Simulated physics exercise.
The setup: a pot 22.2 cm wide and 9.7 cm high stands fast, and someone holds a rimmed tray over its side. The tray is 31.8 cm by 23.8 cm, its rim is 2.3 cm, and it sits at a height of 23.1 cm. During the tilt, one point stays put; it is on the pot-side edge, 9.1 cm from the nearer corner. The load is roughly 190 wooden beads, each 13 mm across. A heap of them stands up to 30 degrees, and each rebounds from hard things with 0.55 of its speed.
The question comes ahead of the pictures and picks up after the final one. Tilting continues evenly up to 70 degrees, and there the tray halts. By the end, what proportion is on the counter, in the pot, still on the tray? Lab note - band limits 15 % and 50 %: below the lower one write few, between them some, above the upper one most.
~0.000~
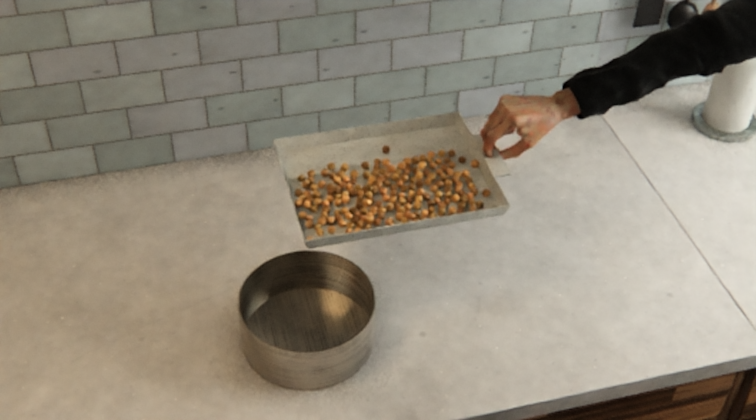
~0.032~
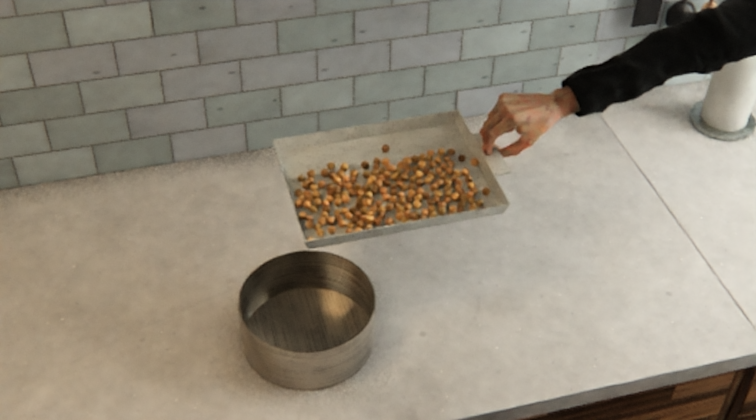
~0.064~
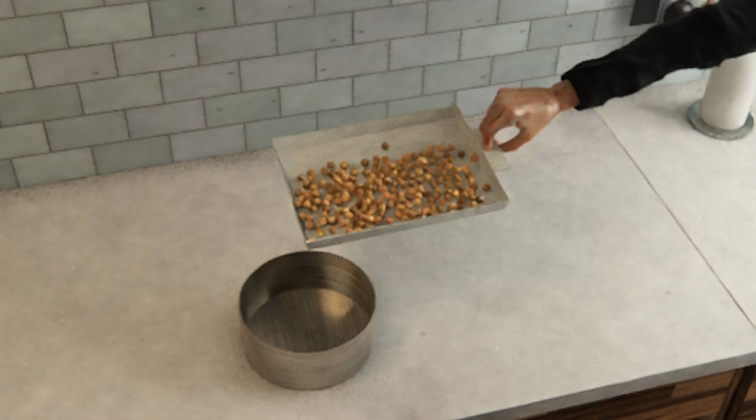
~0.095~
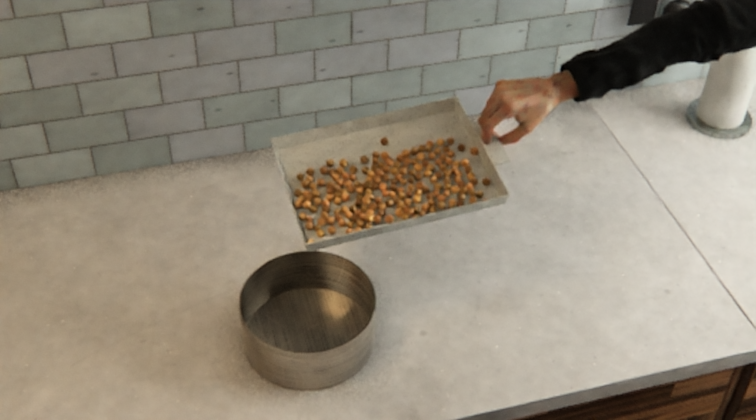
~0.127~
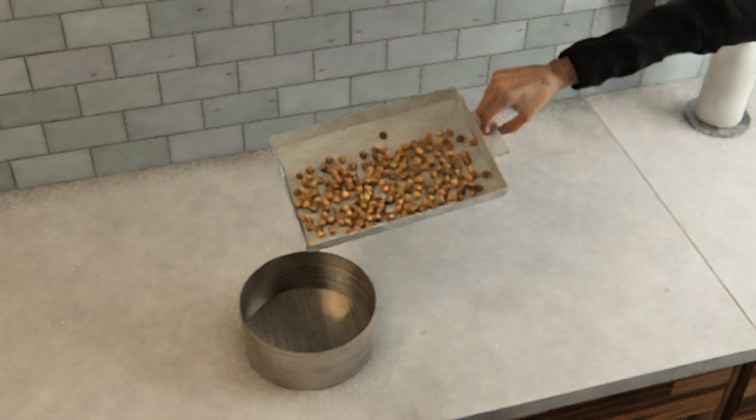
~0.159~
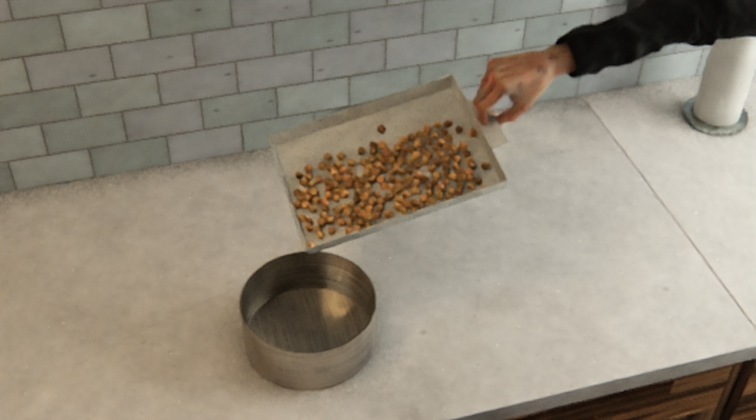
Counter = few; pot = most; tray = some.
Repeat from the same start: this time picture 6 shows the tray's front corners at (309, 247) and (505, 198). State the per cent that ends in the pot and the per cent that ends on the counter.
The pot gets 65 and the counter 15.
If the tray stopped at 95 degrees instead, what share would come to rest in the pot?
Estimated share: About 95 %.
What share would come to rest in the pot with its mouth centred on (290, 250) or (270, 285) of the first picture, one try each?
About 10 percent the first time and about 60 percent the second.
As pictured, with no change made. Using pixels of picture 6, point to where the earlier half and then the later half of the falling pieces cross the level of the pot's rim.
Early half: About (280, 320); late half: (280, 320).
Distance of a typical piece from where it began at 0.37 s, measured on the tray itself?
About 3 cm.
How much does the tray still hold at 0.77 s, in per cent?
Value: About 55%.
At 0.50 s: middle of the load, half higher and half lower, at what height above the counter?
About 30 cm.
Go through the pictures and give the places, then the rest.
The first frame shows tray tilt 0 degrees, front corners at (307, 237) and (505, 203); middle of the pieces at (394, 193); pot at (307, 299).
The second frame shows tray tilt 1 degrees, front corners at (307, 238) and (505, 202); middle of the pieces at (394, 193).
The third frame shows tray tilt 2 degrees, front corners at (307, 239) and (505, 198); middle of the pieces at (394, 191).
The fourth frame shows tray tilt 5 degrees, front corners at (307, 241) and (505, 193), lowest corner left front; middle of the pieces at (393, 188).
The fifth frame shows tray tilt 9 degrees, front corners at (307, 243) and (504, 186), lowest corner left front; middle of the pieces at (393, 184).
The sixth frame shows tray tilt 14 degrees, front corners at (307, 245) and (503, 178), lowest corner left front; middle of the pieces at (391, 180); pot at (308, 299). Its pace works out near 140 degrees a second.
Then, at 0.37 s, tilt 43 degrees; the tray holds 100 %, the pot 0 %.
After 0.50 s, tilt 62 degrees; the tray holds 100 %, the pot 0 %.
After 0.77 s, tilt 70 degrees; the tray holds 55 %, the pot 20 %.
In the end, at 2.2 s, counter 5 %, pot 70 %, tray 25 %.
